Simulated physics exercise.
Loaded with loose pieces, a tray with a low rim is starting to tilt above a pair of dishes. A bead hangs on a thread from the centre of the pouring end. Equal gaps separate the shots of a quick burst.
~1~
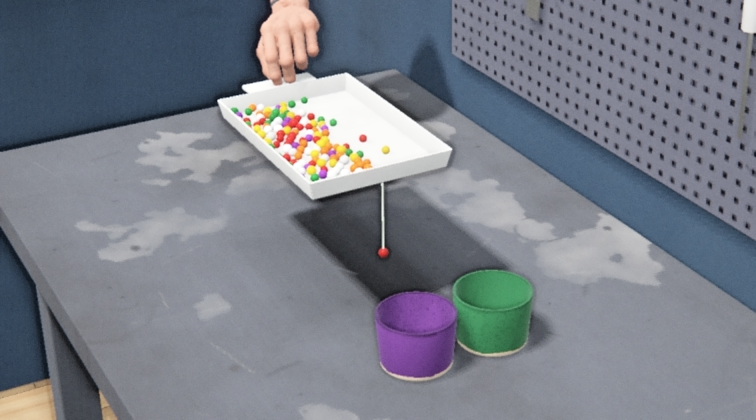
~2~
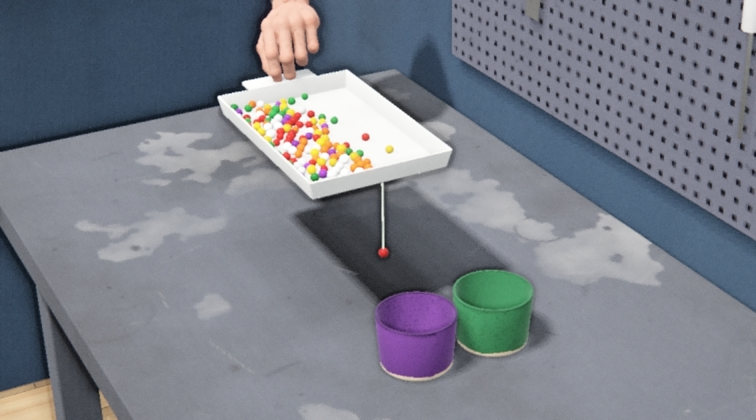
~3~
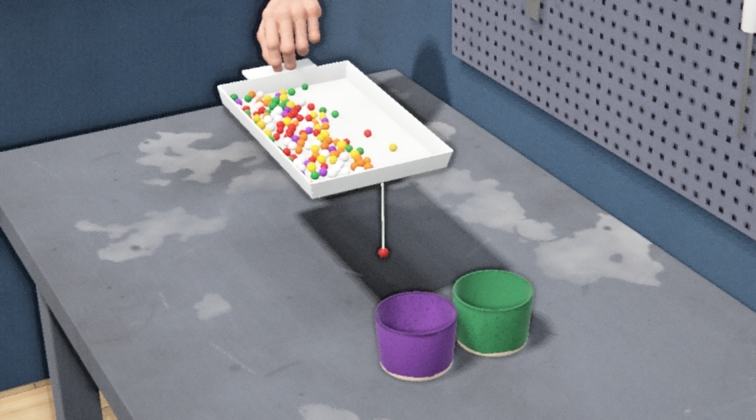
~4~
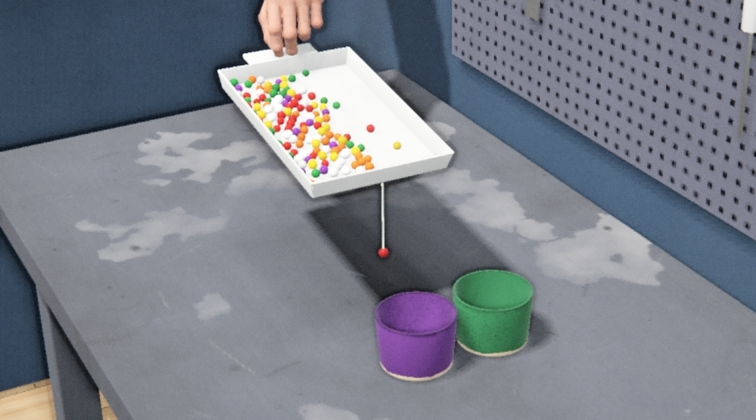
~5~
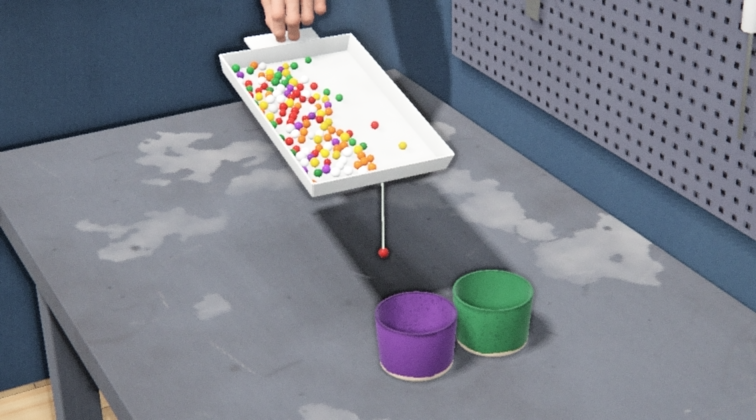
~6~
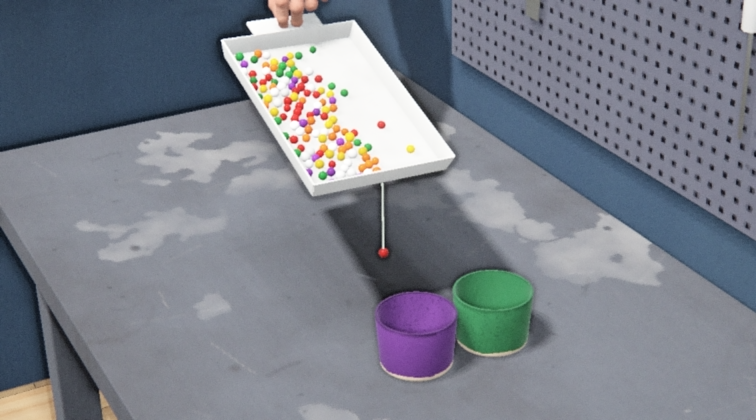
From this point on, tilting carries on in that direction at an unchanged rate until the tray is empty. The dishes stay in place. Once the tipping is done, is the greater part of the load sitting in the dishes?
No, only the lesser part is in the dishes.
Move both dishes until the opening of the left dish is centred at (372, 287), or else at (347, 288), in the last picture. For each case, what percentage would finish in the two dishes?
Roughly 80% the first time and 50% the second time.
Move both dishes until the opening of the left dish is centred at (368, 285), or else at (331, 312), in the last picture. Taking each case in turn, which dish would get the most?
Taking the places in turn, it's the right side and then the right side.
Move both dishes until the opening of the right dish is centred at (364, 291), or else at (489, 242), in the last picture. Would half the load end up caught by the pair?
Held in all, by try: A smaller portion, then a smaller portion.
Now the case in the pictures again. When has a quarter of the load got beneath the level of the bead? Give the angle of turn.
My estimate is some 85 degrees.
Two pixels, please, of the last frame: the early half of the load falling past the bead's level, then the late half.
Initially about (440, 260); subsequently about (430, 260).
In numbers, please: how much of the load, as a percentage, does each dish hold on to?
Left dish: Around 0 in a hundred; right dish: Around 0 in a hundred.
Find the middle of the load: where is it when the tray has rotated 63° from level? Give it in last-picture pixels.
About (395, 165).
Just after the last frame, tray tipped steeply; the larger part on the tray; just a few outside both; about a tenth in the air.
A moment on, tray tipped past a quarter turn; about a tenth on the tray; just a few in the left dish; just a few in the right dish; roughly two thirds outside both; roughly a quarter in the air.
Further on, tray tipped past a quarter turn; just a few in the left dish; just a few in the right dish; almost all outside both.
When it is over, tray tipped past a quarter turn; just a few in the left dish; just a few in the right dish; almost all outside both.
